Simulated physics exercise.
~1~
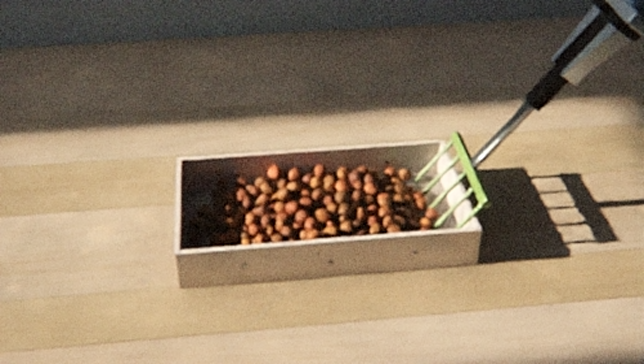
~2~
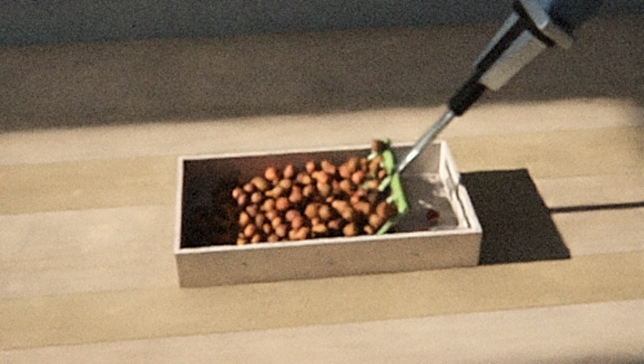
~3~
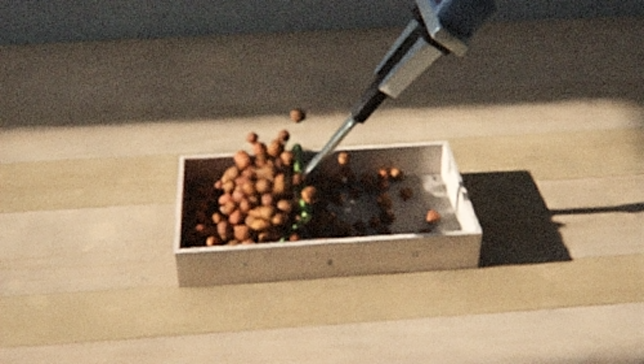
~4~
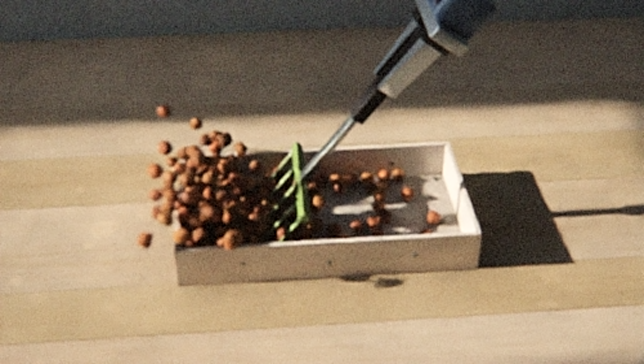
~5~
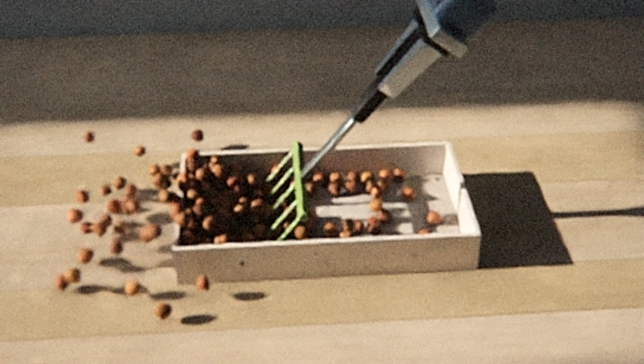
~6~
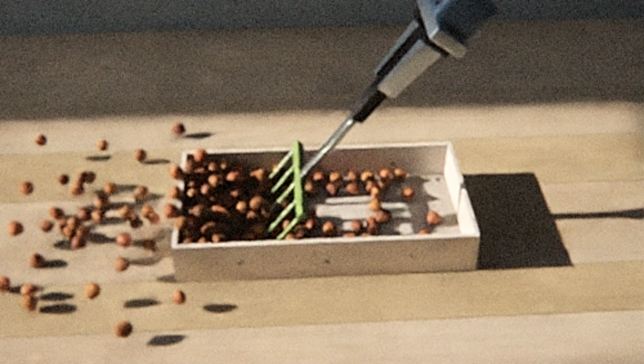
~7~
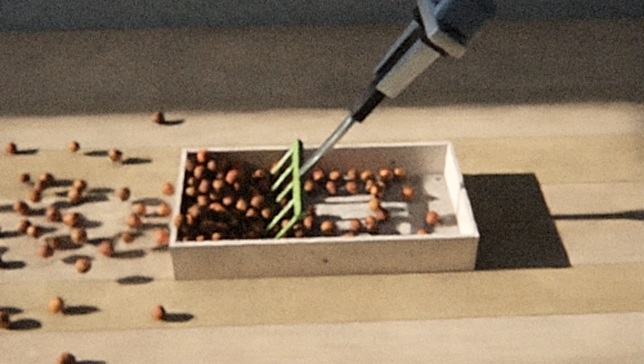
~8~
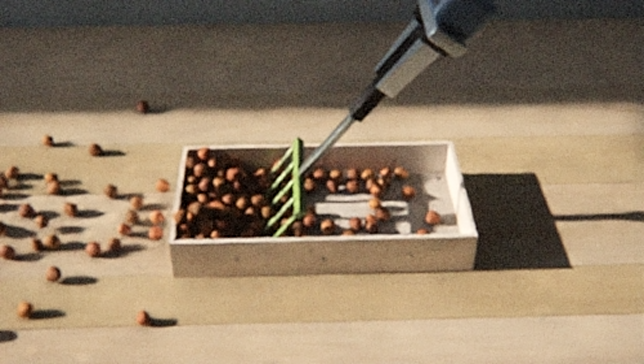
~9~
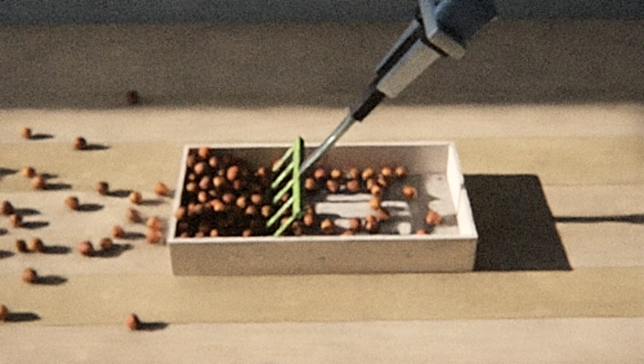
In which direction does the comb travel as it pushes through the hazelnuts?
The comb moves to the left through the tin, pushing the hazelnuts ahead of it.
A robot arm sweeps a green comb leftward through a heap of hazelnuts in a shallow tin, then stops short of the far end, and many nuts spill over the left edge and scatter across the table, while most remain in the tin.
